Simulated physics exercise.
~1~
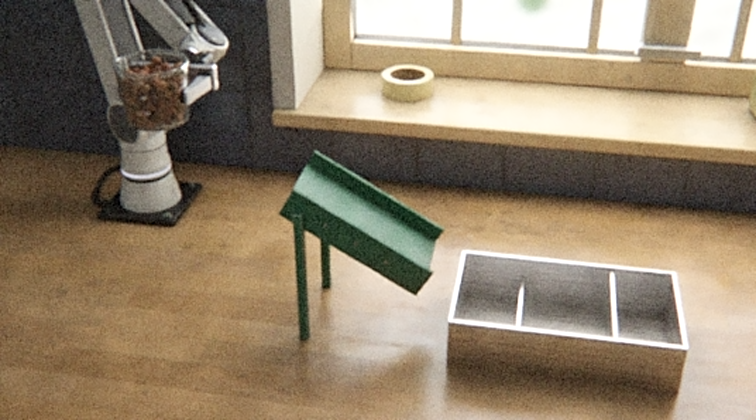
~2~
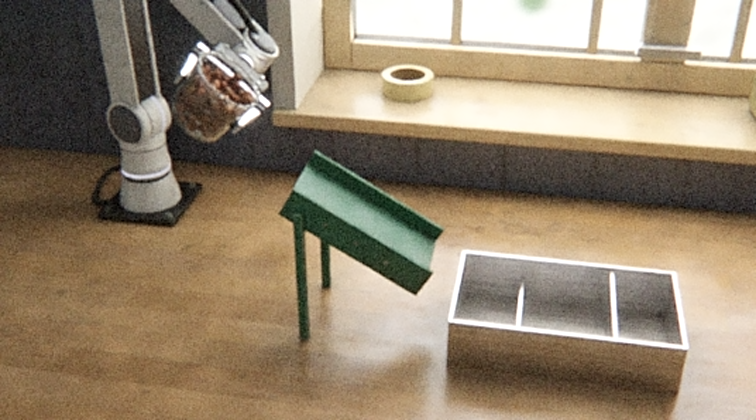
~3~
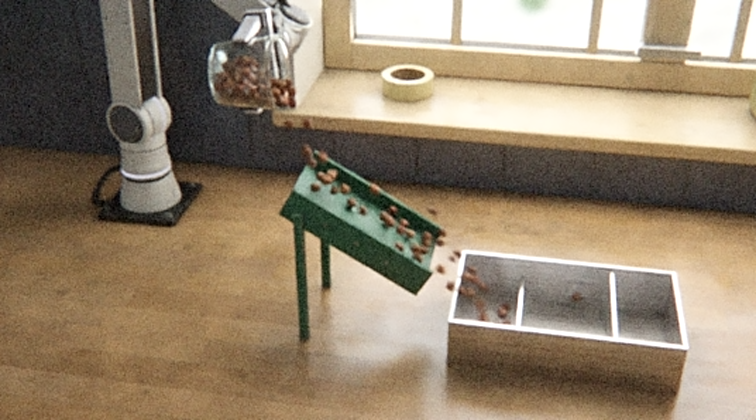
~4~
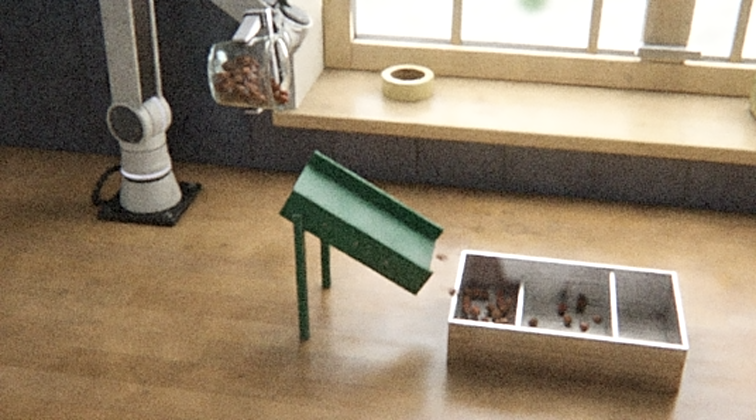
On a wooden worktop by a window, a robot arm swung a clear cup of hazelnuts rightward and tipped it over a green chute; some slid down into a divided box, mostly its left section, while many stayed in the cup.
